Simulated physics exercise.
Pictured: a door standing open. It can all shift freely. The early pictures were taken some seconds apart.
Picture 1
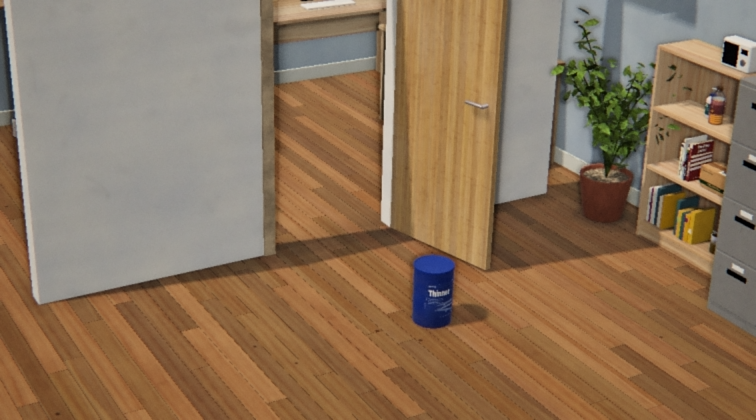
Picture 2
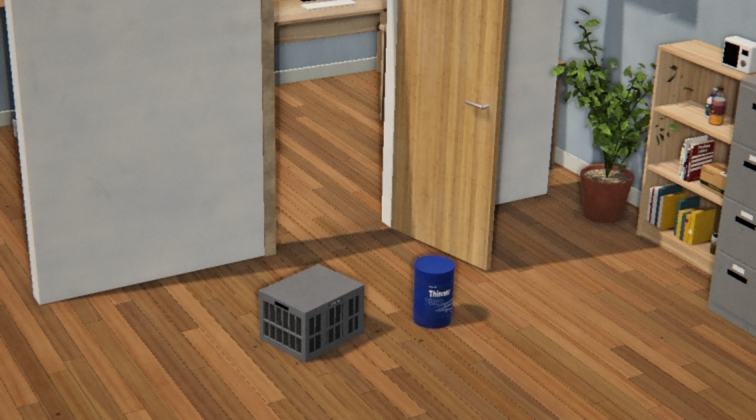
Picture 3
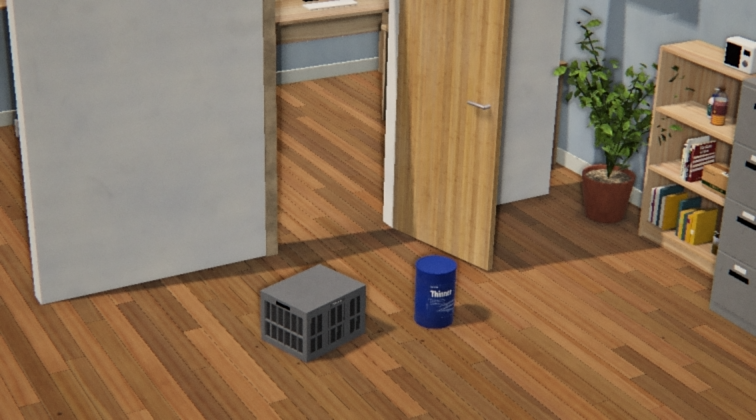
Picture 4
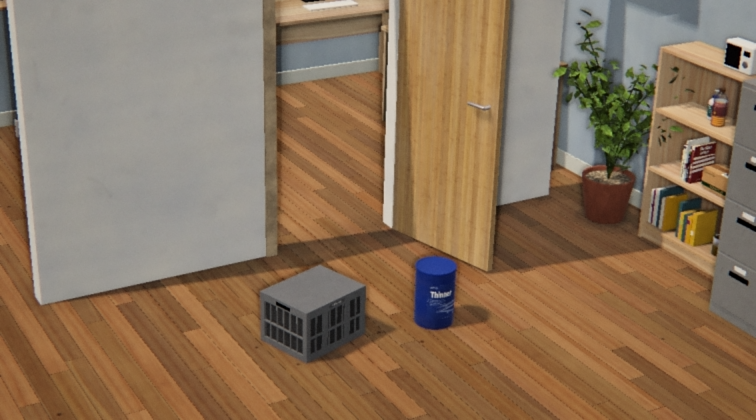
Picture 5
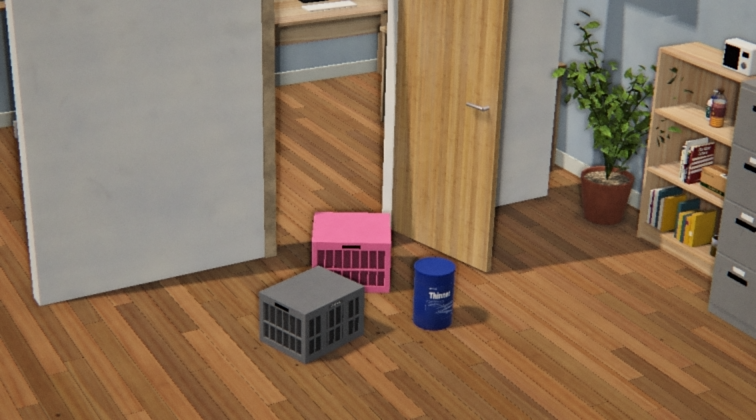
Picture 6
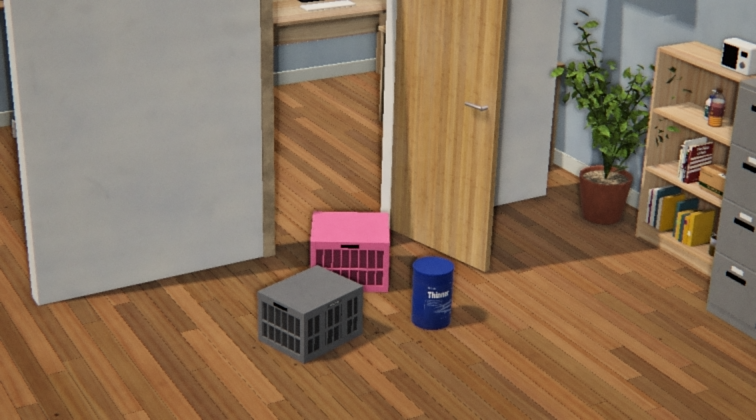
The clip opens on a wide-open wooden door with a blue pail standing on the floor before it. A grey crate appears to the left of the pail, and later a pink chest appears behind the crate, near the doorway. The door, crate and pail otherwise stay still.
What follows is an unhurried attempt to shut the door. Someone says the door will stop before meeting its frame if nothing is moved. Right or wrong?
Right.
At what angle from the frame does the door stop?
It comes to about 60°.
Then, 0.40 s later than the last frame, door 95° open.
Then, 0.70 s later than the last frame, door 78° open.
Then, 1.00 s later than the last frame, door 59° open.
When it is over, door 58° open; all 3 as before. End places, in pixels of the last picture, pink chest near (347, 251).
